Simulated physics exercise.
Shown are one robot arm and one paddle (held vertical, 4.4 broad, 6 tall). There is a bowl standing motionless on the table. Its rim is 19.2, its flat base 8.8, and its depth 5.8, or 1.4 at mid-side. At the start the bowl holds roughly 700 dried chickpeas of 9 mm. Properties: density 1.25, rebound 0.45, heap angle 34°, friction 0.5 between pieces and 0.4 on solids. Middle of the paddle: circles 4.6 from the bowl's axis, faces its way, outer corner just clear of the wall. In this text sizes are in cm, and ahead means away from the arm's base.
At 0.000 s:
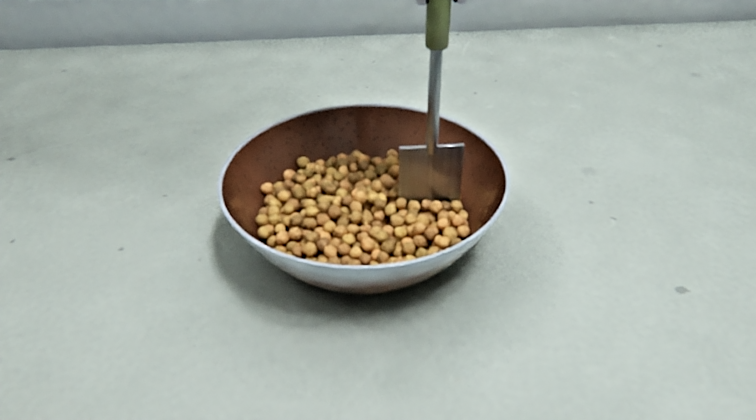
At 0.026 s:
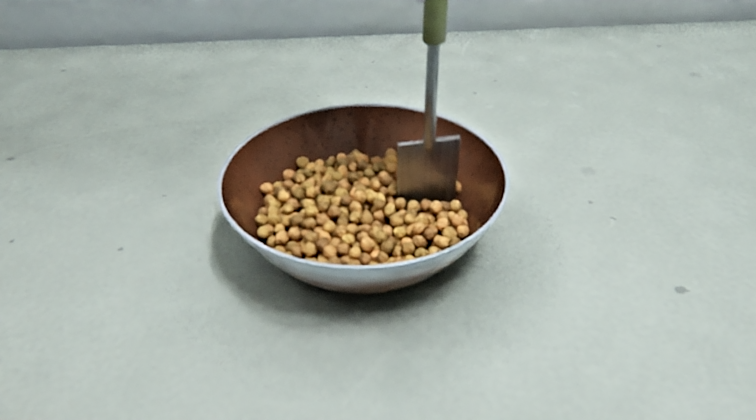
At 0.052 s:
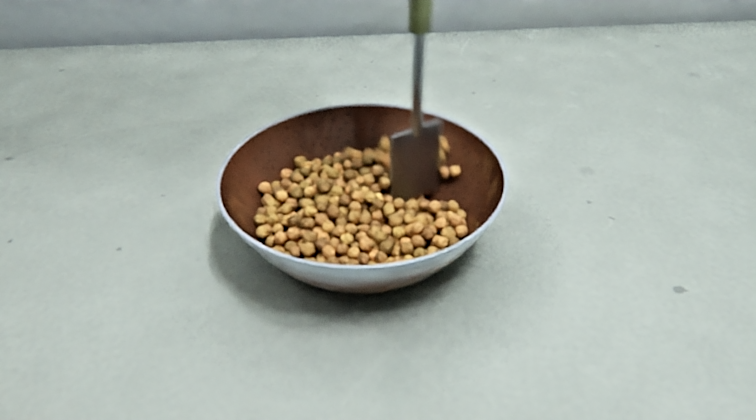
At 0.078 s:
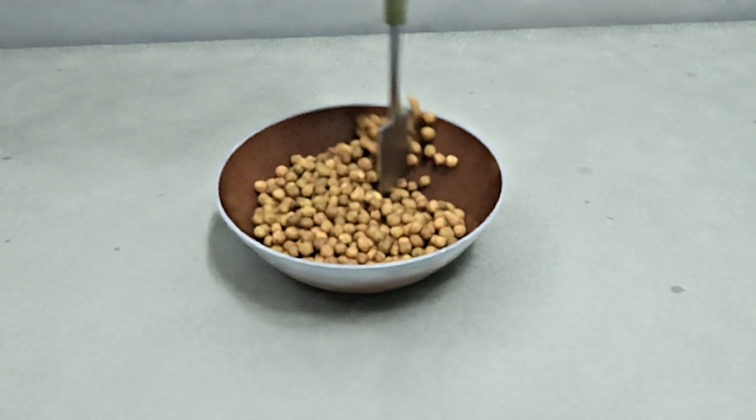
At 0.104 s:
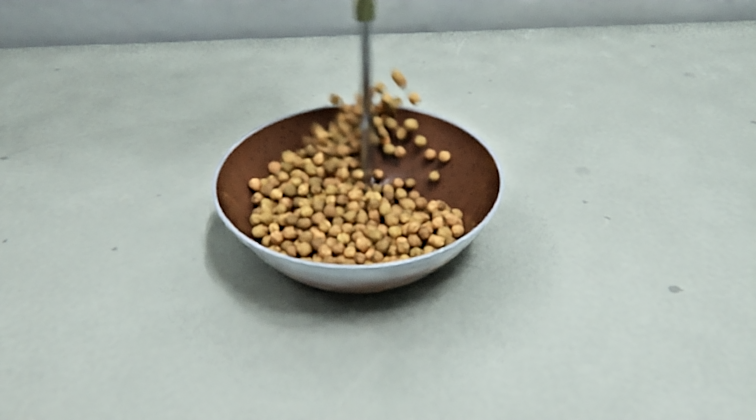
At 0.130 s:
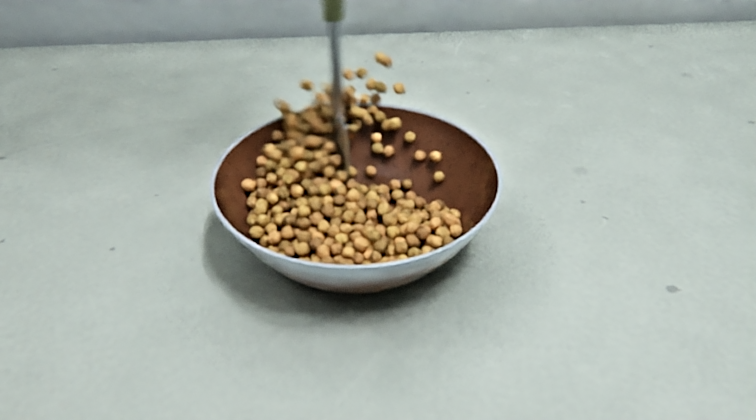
On a pale grey table, a flat metal paddle with a green handle swept leftward through a bowl of chickpeas, pushing them up toward the back rim and flinging several into the air.
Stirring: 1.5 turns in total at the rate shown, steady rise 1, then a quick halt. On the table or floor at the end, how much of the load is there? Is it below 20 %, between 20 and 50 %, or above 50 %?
Between 20 and 50 %.
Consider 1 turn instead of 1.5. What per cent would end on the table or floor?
Close to 25 in a hundred.
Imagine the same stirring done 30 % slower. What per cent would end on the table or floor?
Estimated share: Near 15 %.
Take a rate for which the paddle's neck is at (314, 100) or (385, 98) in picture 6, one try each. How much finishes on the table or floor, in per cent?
Around 40 and 10 percent, in that order.
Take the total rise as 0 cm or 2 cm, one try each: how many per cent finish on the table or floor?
Try one: Around 45 %; try two: Around 25 %.
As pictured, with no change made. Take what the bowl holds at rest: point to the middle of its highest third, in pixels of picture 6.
Estimated centre: (322, 204).
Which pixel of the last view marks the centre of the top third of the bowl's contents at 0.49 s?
Roughly pixel (366, 162).
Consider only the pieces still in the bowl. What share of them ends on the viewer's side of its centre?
I'd put it near 45 per cent.
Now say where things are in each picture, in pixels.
The first frame shows the paddle neck at (433, 126), 0° round; upper third of the load around (364, 207), from x 260 to 465, top at y 155; 695 in the bowl.
The second frame shows the paddle neck at (430, 121), 8° round; upper third of the load around (364, 206), from x 260 to 460, top at y 155.
The third frame shows the paddle neck at (417, 109), 30° round; upper third of the load around (365, 197), from x 260 to 460, top at y 140.
The fourth frame shows the paddle neck at (394, 99), 54° round; upper third of the load around (363, 187), from x 260 to 460, top at y 105.
The fifth frame shows the paddle neck at (367, 95), 79° round; upper third of the load around (344, 176), from x 255 to 455, top at y 75; 693 in the bowl, 2 in flight or on the tool.
The sixth frame shows the paddle neck at (337, 95), 103° round; upper third of the load around (321, 167), from x 250 to 455, top at y 60; 688 in the bowl, 7 in flight or on the tool.
After 0.31 s, 270° round, highest piece 10 above the table; 579 in the bowl, 40 on the table or floor, 76 in flight or on the tool.
After 0.49 s, 78° round, highest piece 9 above the table; 493 in the bowl, 174 on the table or floor, 28 in flight or on the tool.
After 0.78 s, 180° round, highest piece 5 above the table; 479 in the bowl, 216 on the table or floor.
After 1.48 s, 180° round, highest piece 5 above the table; 479 in the bowl, 216 on the table or floor.
In the end, 479 in the bowl, 216 on the table or floor. That is 31 % on the table or floor.
